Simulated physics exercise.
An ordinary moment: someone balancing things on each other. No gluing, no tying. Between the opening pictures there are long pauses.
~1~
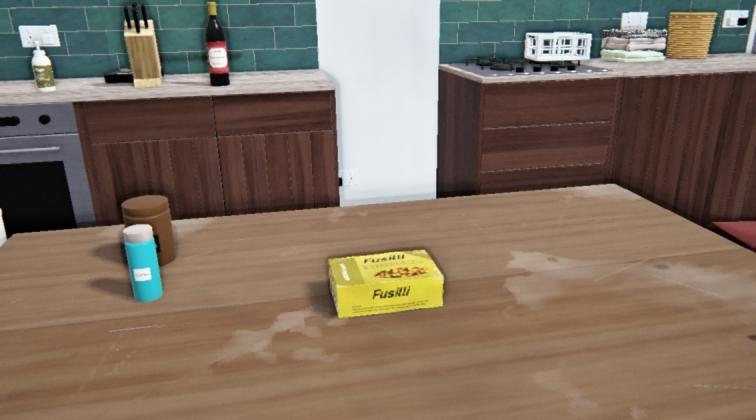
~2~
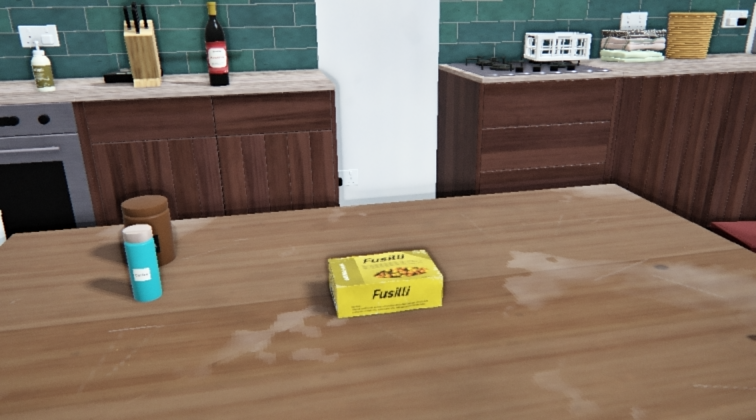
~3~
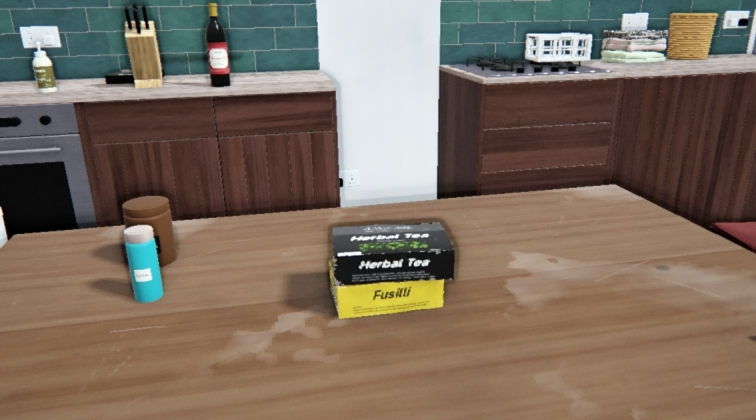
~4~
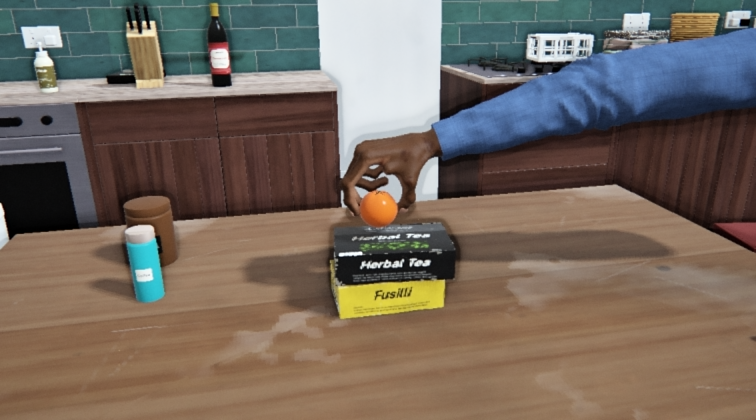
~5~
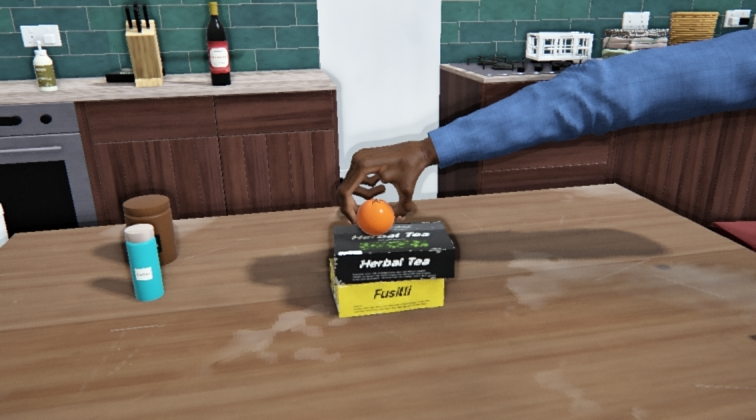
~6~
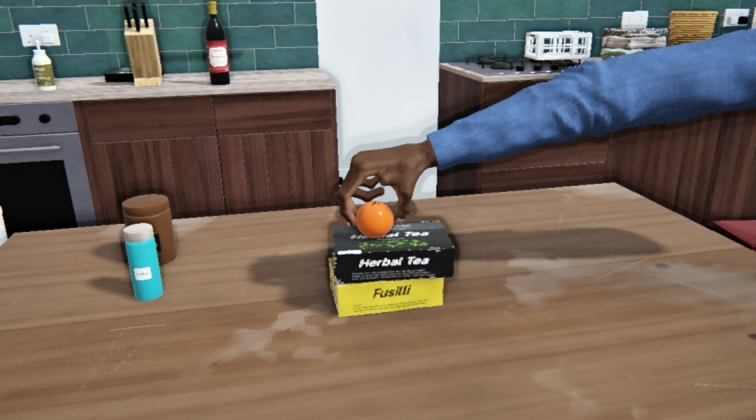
On a wooden kitchen table, a yellow fusilli box sat alone near a turquoise shaker, then had a black herbal tea box on it, and a blue-sleeved hand lowered an orange tomato onto the top.
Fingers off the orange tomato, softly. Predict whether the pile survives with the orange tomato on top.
It remains steady.
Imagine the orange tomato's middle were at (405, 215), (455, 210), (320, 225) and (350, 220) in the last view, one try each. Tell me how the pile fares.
Attempt one, the pile survives; attempt two, it falls over; attempt three, it falls over; attempt four, it survives.
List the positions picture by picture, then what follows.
In the first picture, the last thing is not in view yet; turquoise shaker (143, 263).
In the second picture, the last thing is not in view yet.
In the third picture, the last thing is not in view yet; turquoise shaker (144, 264).
In the fourth picture, on its way; orange tomato (378, 209); black packet (392, 252).
In the fifth picture, in place under the hand; orange tomato (375, 217); turquoise shaker (145, 262).
In the sixth picture, in place under the hand; orange tomato (375, 220); black packet (391, 250).
Then, 0.60 s past the last view, nothing moves.
Then, 1.50 s past the last view, orange tomato resting near (374, 220).
Finally, all 5 still in place. Final places as the last picture's camera would see them, orange tomato near (374, 220). The pile holds.
